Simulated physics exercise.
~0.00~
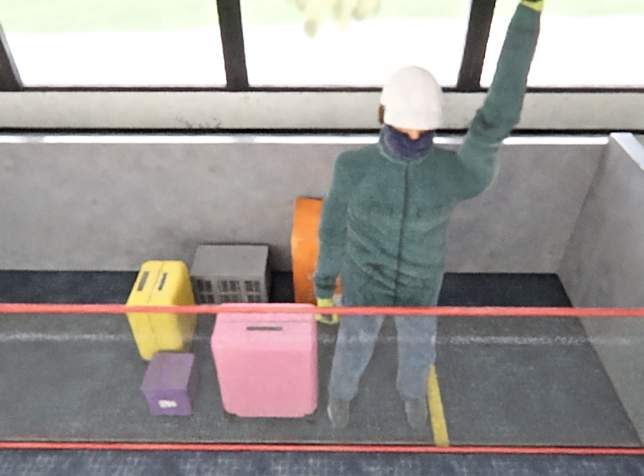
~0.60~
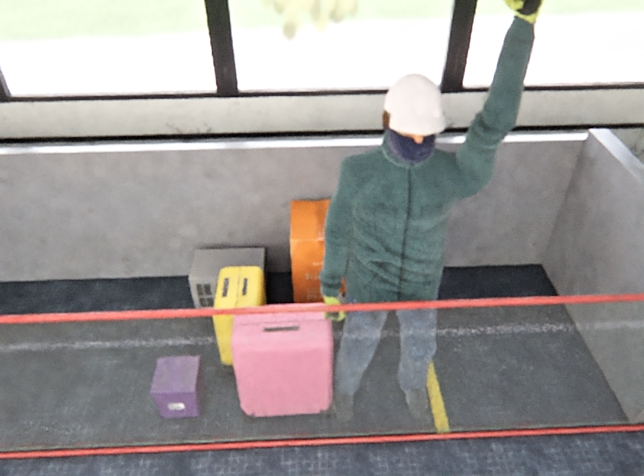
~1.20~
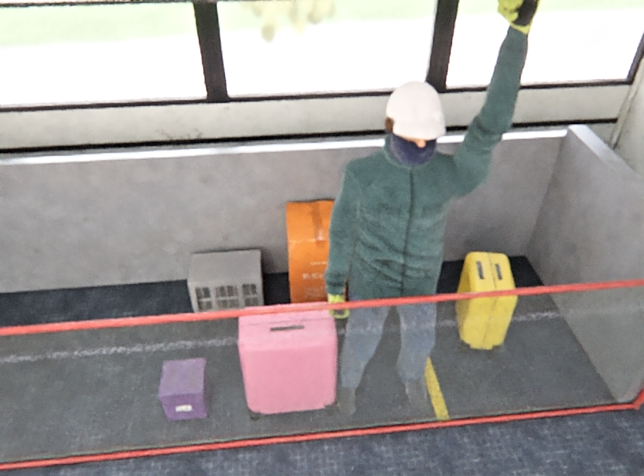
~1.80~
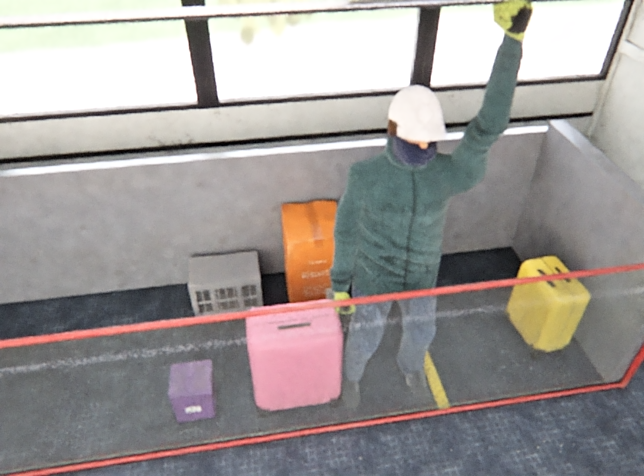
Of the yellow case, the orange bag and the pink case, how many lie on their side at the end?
None of them lie on their side, as the yellow case, the orange bag and the pink case all still stand upright.
